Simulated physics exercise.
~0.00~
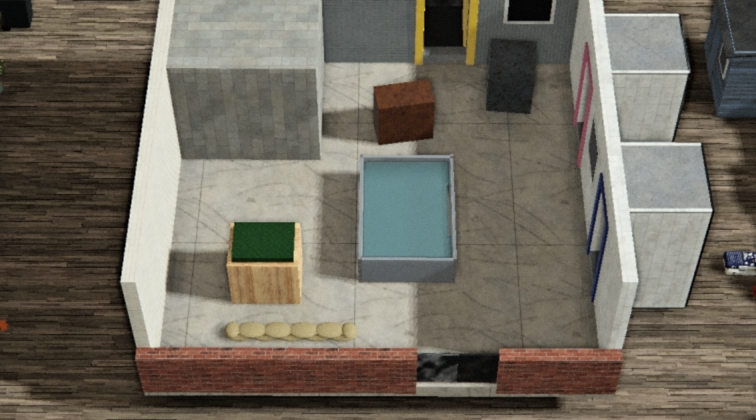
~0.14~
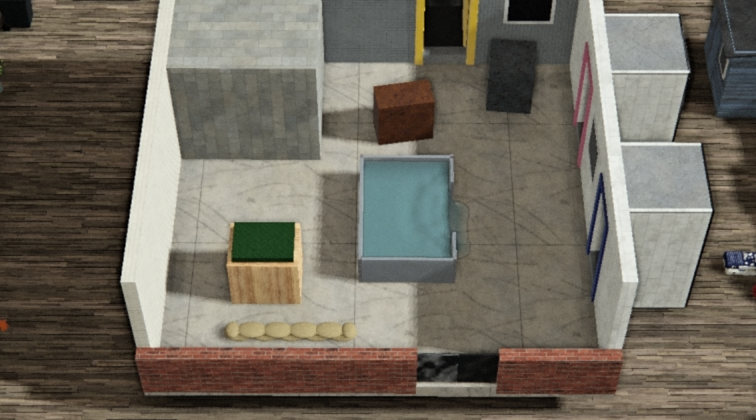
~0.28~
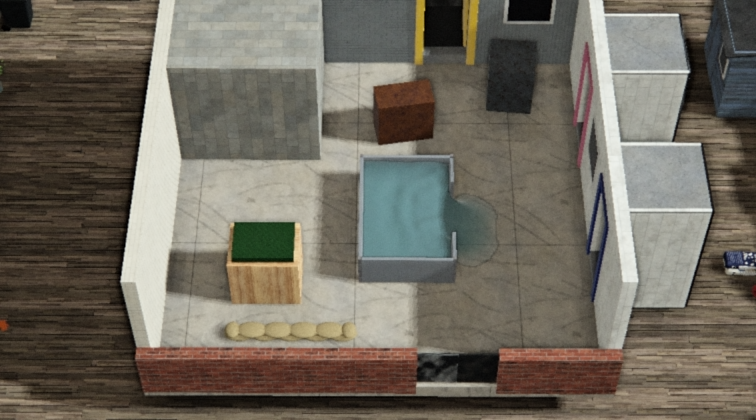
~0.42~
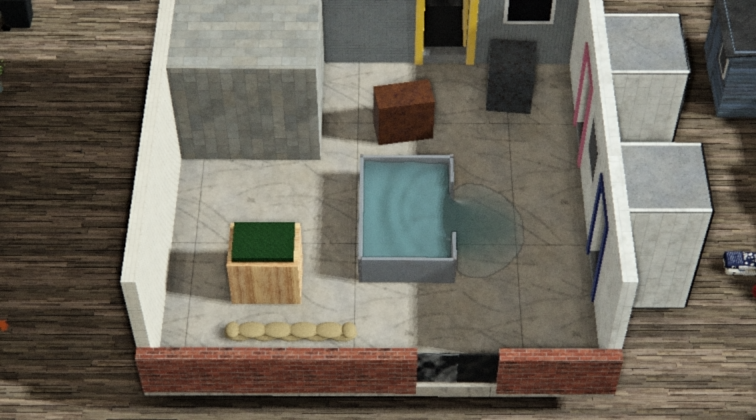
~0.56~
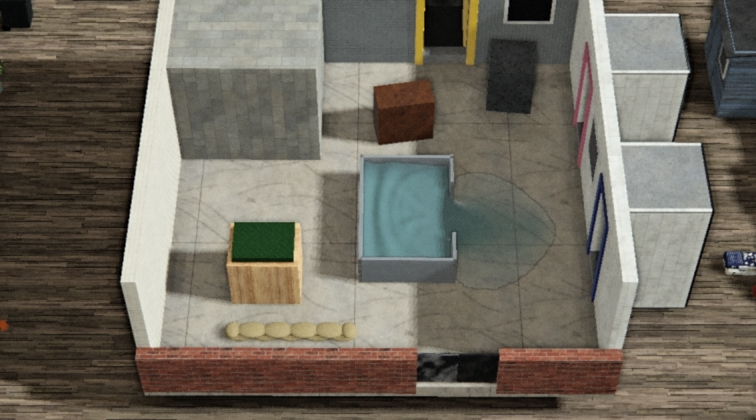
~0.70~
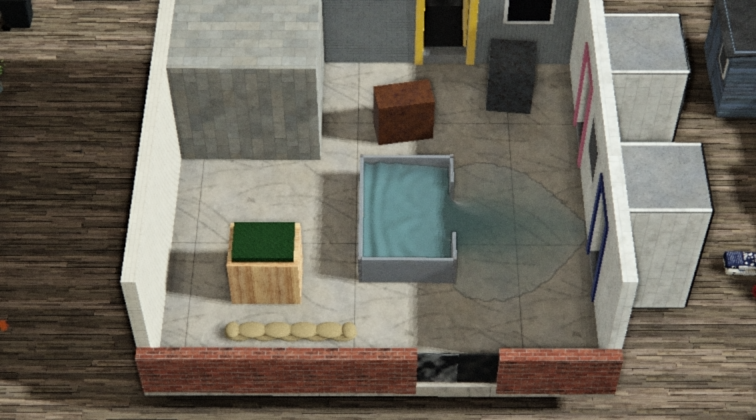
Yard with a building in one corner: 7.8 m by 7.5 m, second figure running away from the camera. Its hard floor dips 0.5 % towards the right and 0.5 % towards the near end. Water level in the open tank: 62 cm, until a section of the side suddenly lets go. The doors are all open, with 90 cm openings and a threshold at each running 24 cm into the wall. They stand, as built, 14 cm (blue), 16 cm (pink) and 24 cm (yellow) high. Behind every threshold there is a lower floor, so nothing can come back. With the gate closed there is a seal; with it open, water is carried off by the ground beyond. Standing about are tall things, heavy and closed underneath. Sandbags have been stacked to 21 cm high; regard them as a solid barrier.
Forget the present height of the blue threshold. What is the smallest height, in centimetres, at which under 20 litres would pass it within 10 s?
The smallest such height is roughly 21 cm.
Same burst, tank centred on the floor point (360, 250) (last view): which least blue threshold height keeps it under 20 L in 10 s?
New minimum height: Approx. 21 cm.
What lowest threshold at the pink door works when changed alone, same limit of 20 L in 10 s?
About 9.5 cm at pink.
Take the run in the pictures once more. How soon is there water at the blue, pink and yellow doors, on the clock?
It gets to blue at 0.9 s, to pink at 1.5 s, and to yellow at 3.4 s.
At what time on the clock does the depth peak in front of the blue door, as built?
Around 1.8 seconds.
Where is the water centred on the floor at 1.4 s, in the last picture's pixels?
(450, 228), roughly.
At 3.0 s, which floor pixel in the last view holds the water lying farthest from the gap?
Lab note: Front tip approx. at (568, 68).
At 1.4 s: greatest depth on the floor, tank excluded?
About 32 cm at most.
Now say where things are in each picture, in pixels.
Still water, 62 cm deep, in the open tank at (407, 209); the blue door at (598, 242) is dry, in the first picture.
Water pours out at (451, 223) and has run 0.3 m, to (464, 253); about 6 cm deep outside, 62 cm at the back, in the second picture.
The front is at (493, 245), 0.8 m from the gap at (451, 224); 1.0 m2 of floor is wet, 62 cm left at the back, in the third picture.
The front is at (518, 243), 1.3 m from the gap at (451, 224); 2.0 m2 of floor is wet, 60 cm left at the back, in the fourth picture.
The gap is at (451, 224), the front 1.9 m out at (550, 238); the back of the open tank holds 52 cm, in the fifth picture.
The gap is at (451, 223), the front 2.5 m out at (582, 235); the back of the open tank holds 53 cm; 0.6 m in a straight line remain to the blue door at (598, 242), in the sixth picture.
After 1.4 s water covers 20 % of the floor, deepest (32 cm) near (461, 235); 26 cm at the blue door, 7 litres in over its 14 cm threshold.
After 3.0 s water covers 30 % of the floor, deepest (30 cm) near (598, 367); 20 cm at the blue door, 75 litres in over its 14 cm threshold.
After 10.0 s water covers 90 % of the floor, deepest (10 cm) near (583, 220); 8 cm at the blue door, 91 litres in over its 14 cm threshold.
At the blue door as built, the water arrived by 1.0 s and peaked near 27 cm at 1.8 s.
With a threshold of 19.5 cm, 31 litres would have come in within the 10 s; with 26 cm, 4 litres. So under 20 litres takes about 21 cm.
